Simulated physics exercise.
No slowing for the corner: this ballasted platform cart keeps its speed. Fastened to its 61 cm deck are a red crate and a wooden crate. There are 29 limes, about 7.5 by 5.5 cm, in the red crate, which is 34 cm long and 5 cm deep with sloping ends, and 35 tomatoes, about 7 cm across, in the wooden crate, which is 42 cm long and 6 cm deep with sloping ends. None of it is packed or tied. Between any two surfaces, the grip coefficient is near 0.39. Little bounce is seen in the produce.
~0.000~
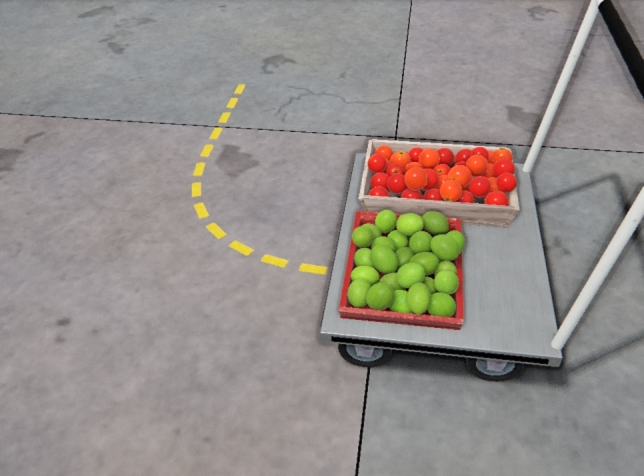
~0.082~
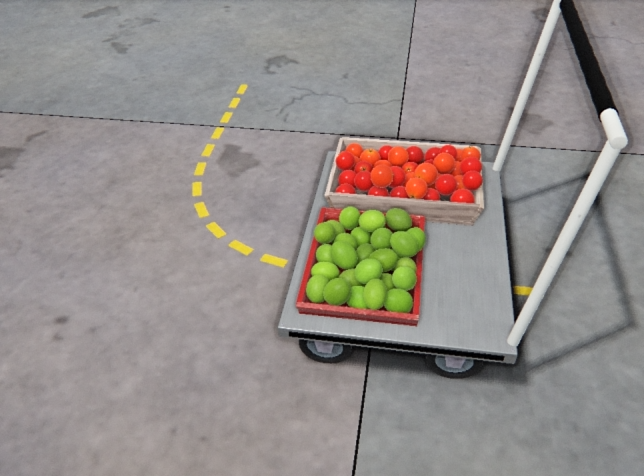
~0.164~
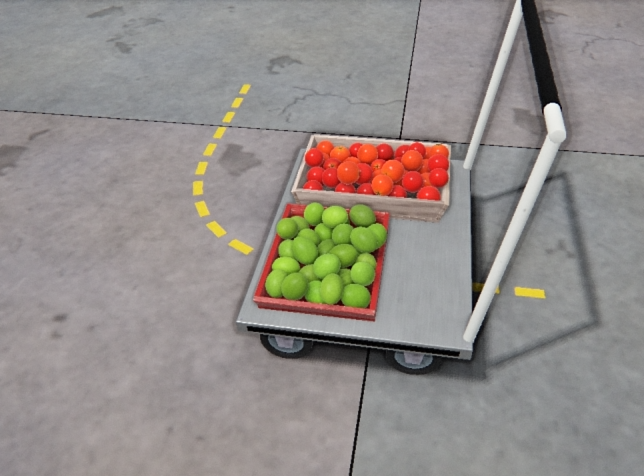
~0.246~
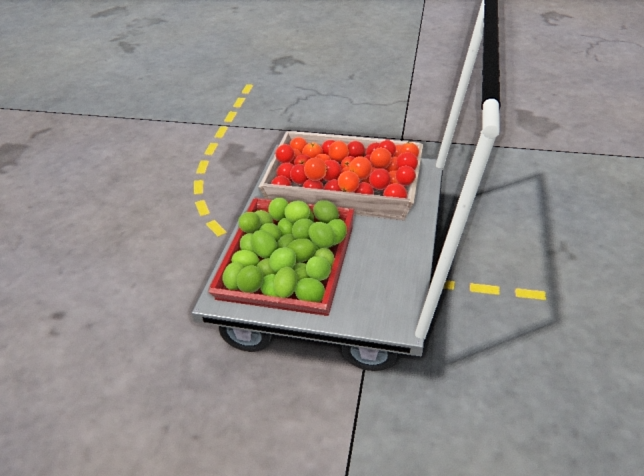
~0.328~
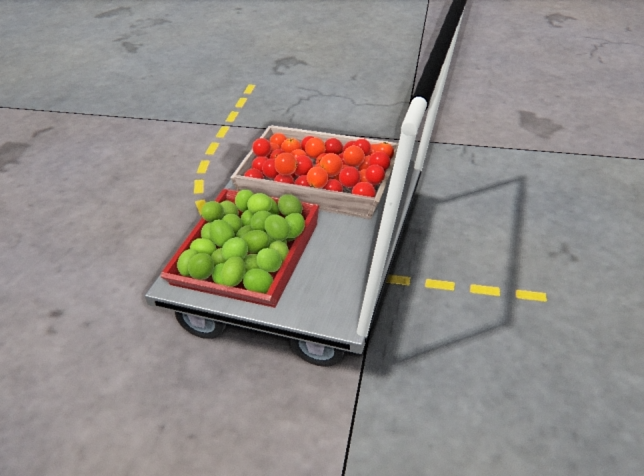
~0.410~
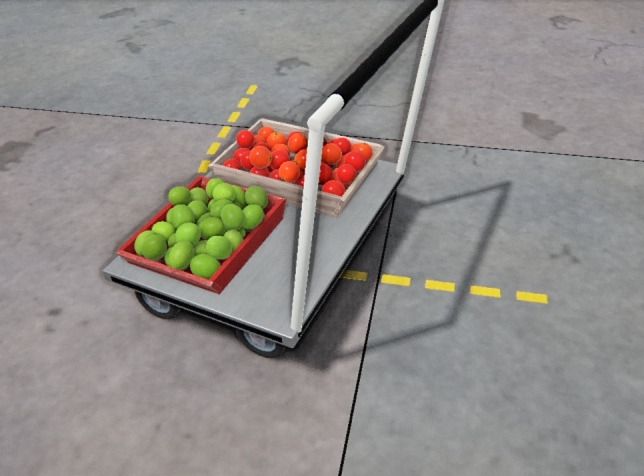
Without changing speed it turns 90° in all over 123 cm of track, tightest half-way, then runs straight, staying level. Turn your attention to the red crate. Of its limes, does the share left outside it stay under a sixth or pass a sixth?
The lost share trails one sixth.
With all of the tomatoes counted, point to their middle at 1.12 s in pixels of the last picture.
Centre approx. at (261, 93).
After 0.65 s, 0 of 29 out of the red crate and 1 of 35 out of the wooden crate.
After 0.84 s, 0 of 29 out of the red crate and 1 of 35 out of the wooden crate.
After 1.12 s, 0 of 29 out of the red crate and 1 of 35 out of the wooden crate.
Final count (at 1.58 s), 0 of 29 out of the red crate and 1 of 35 out of the wooden crate. Asked share, 0 of 29, 0 per cent.
